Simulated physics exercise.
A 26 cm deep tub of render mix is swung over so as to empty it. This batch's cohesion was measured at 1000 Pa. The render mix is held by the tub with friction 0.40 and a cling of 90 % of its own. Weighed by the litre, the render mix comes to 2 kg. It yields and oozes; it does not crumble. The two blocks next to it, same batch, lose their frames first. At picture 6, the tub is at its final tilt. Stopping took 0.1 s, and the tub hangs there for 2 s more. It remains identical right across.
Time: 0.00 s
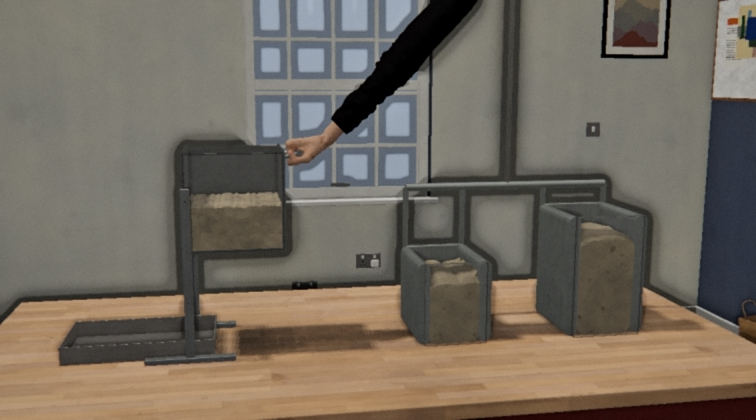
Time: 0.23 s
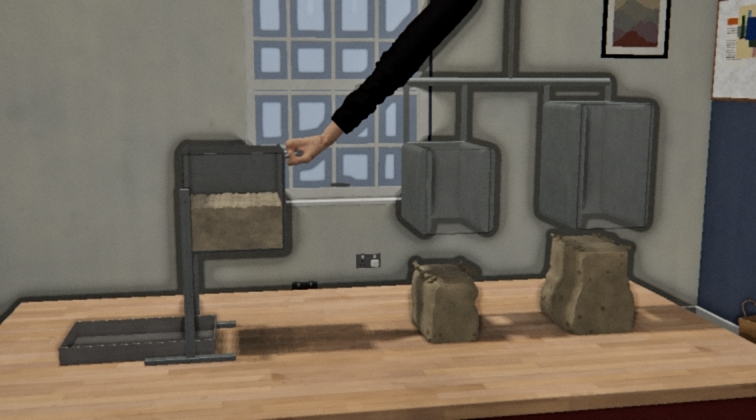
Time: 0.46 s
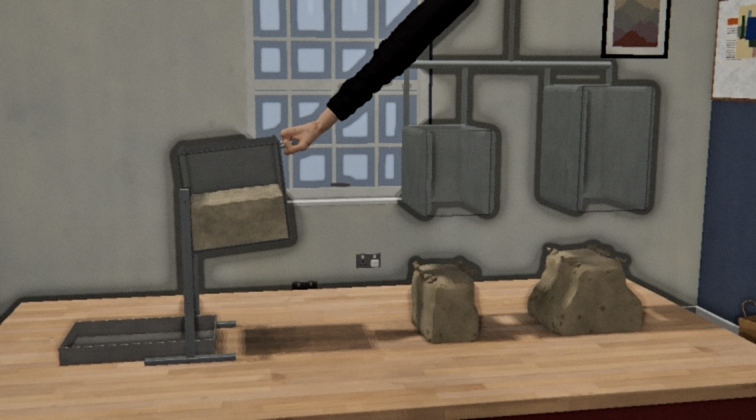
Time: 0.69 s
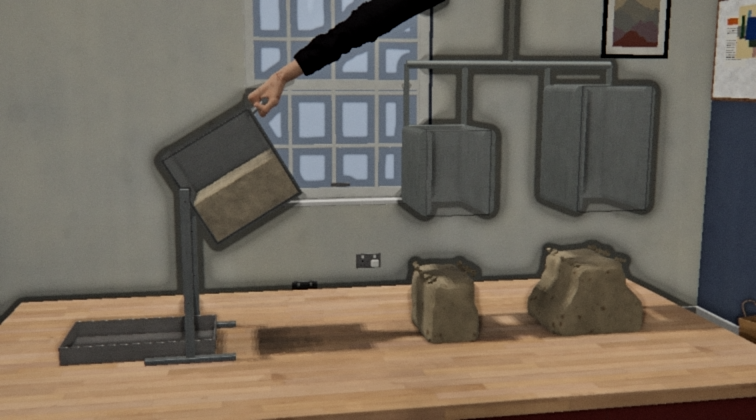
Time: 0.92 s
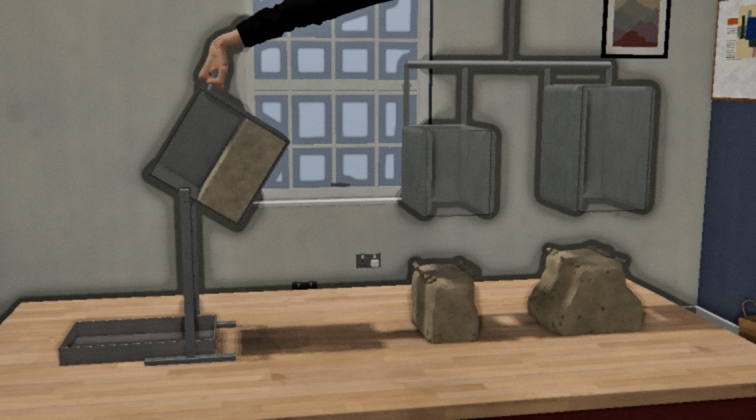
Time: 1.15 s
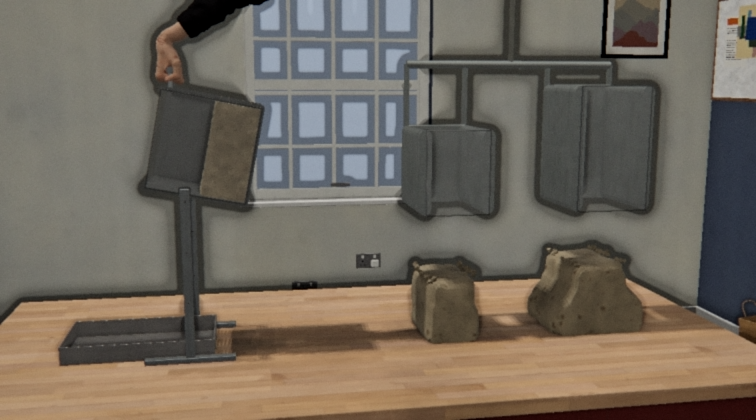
A black-sleeved arm reaches in from the top over a pale wooden tabletop, seen from the front before a grey wall and window. At left its hand grips a grey tub of tan mix on a stand above a tray, and at right two tan blocks sit inside grey moulds. The moulds lift off, the taller block slumps and widens, then the hand swings the tub up and leftward, the mix tilting with it, while the camera stays still.
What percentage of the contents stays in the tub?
Near 100 %.
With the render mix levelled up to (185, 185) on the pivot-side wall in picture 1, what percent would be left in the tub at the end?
Then roughly 100 %.
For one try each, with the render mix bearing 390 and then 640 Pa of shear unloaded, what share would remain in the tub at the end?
100 %, then 100 %.
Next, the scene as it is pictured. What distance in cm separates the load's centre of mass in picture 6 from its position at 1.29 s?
Measured shift, roughly 0 cm.
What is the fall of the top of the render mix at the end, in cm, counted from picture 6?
About 0 cm.
After 1.29 s, the tub is at 79 degrees and holds 100 %.
After 1.46 s, the tub is at 79 degrees and holds 100 %.
After 1.63 s, the tub is at 79 degrees and holds 100 %.
After 1.80 s, the tub is at 79 degrees and holds 100 %.
After 3.15 s, the tub is at 79 degrees and holds 100 %.
